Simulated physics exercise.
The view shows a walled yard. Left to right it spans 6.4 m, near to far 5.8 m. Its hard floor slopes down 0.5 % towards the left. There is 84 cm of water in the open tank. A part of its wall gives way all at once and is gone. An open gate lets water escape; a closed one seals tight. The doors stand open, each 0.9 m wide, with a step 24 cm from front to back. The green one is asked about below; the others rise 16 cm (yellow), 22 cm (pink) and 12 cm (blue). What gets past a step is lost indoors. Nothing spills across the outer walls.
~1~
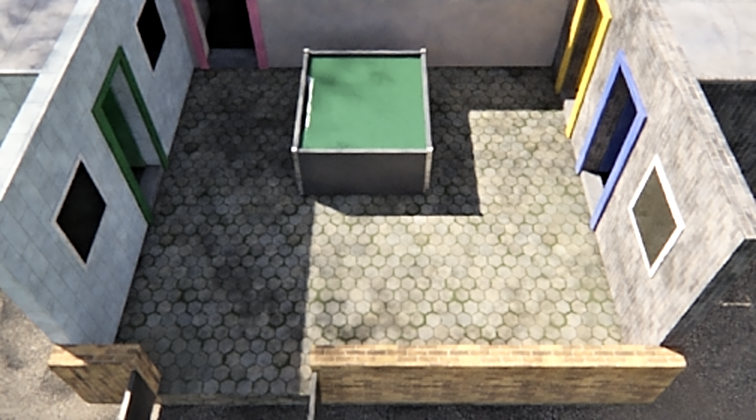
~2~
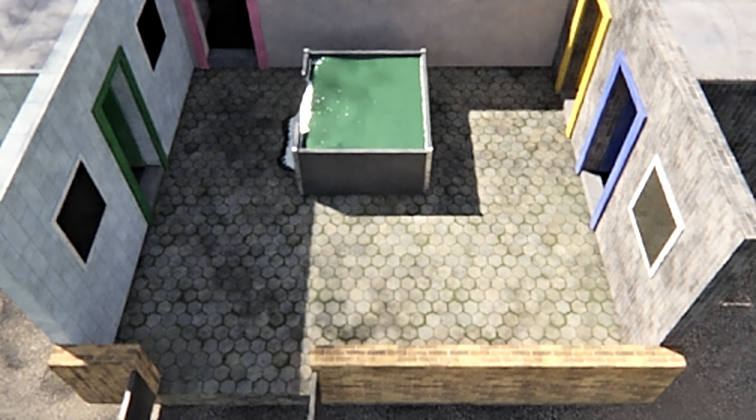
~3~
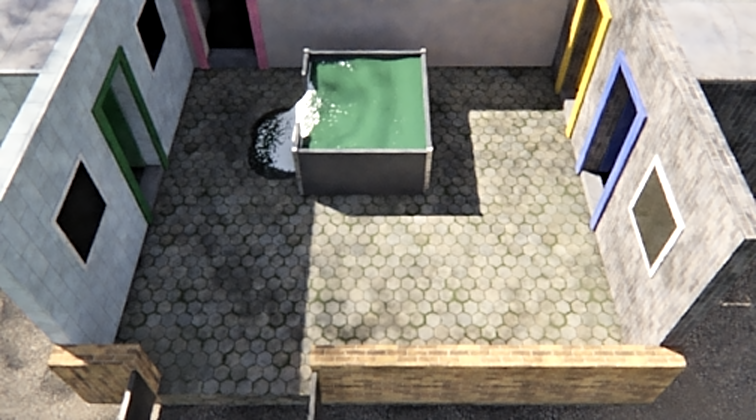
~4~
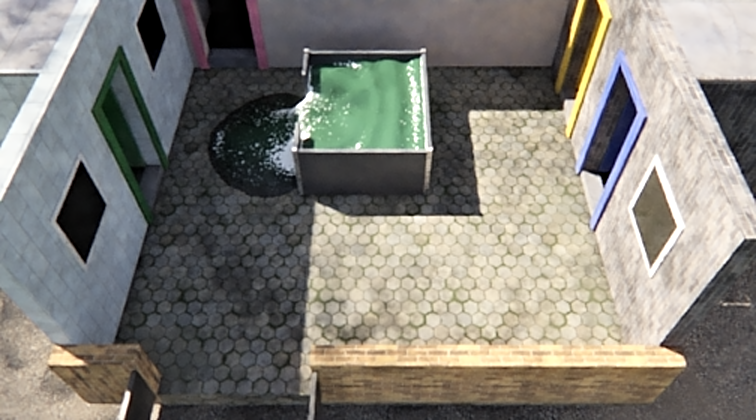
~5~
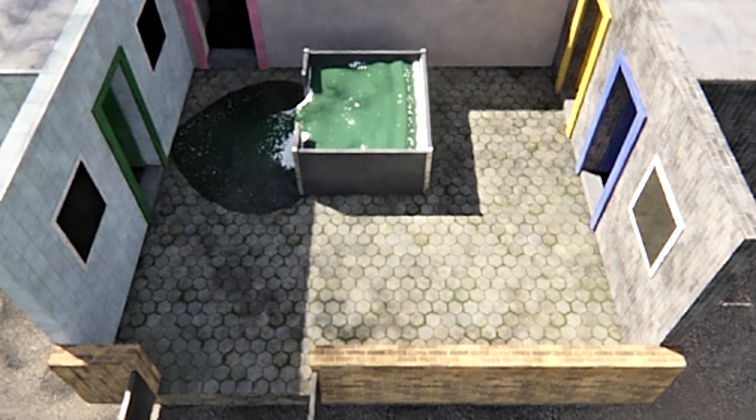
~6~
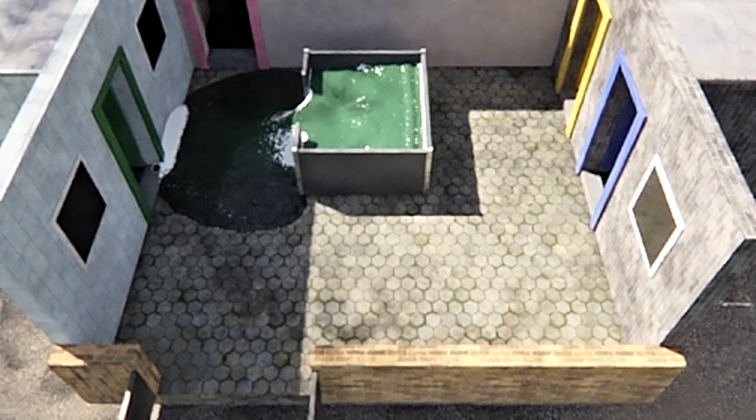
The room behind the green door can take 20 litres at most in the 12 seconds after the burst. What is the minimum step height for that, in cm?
At least 30 cm or so.
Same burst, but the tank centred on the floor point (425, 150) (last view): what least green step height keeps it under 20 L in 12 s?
Then roughly 27 cm.
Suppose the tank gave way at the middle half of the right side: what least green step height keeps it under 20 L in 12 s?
Then roughly 9.0 cm.
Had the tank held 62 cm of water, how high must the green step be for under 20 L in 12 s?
Some 21 cm.
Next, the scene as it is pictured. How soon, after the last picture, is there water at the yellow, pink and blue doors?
Yellow 3.2 s, pink 0.1 s, blue 4.5 s.
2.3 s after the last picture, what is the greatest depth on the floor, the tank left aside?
Roughly 31 cm.
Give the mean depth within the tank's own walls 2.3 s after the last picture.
About 33 cm.
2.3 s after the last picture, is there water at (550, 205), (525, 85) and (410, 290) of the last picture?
In that order: Still dry, still dry, still dry.
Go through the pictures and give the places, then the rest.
The first picture shows still water, 84 cm deep, in the open tank at (364, 102); the green door at (137, 146) is dry.
In the second picture, water pours out at (307, 129) and has run 0.4 m, to (287, 127); about 12 cm deep outside, 84 cm at the back.
In the third picture, the front is at (253, 154), 0.9 m from the gap at (307, 129); 1.0 m2 of floor is wet, 84 cm left at the back.
In the fourth picture, the gap is at (307, 129), the front 1.5 m out at (213, 149); the back of the open tank holds 76 cm.
In the fifth picture, the gap is at (307, 129), the front 2.2 m out at (171, 149); the back of the open tank holds 70 cm.
In the sixth picture, the gap is at (307, 129), the front 2.2 m out at (185, 100); the back of the open tank holds 73 cm; the green door at (137, 146), 2.4 m from the gap, is still 0.1 m from the nearest water.
Then, 0.7 s after the last picture water covers 25 % of the floor, deepest (62 cm) near (195, 68); 33 cm at the green door, 46 litres in over its 13 cm step.
Then, 2.3 s after the last picture water covers 40 % of the floor, deepest (31 cm) near (105, 375); 23 cm at the green door, 183 litres in over its 13 cm step.
Then, 11.3 s after the last picture water covers 95 % of the floor, deepest (10 cm) near (372, 375); 7 cm at the green door, 250 litres in over its 13 cm step.
At the green door as built, the water peaked near 33 cm, 0.7 s after the last picture.
With a step of 25.5 cm, 48 litres would have come in within the 12 s; with 34.5 cm, 7 litres. So under 20 litres takes about 30 cm.
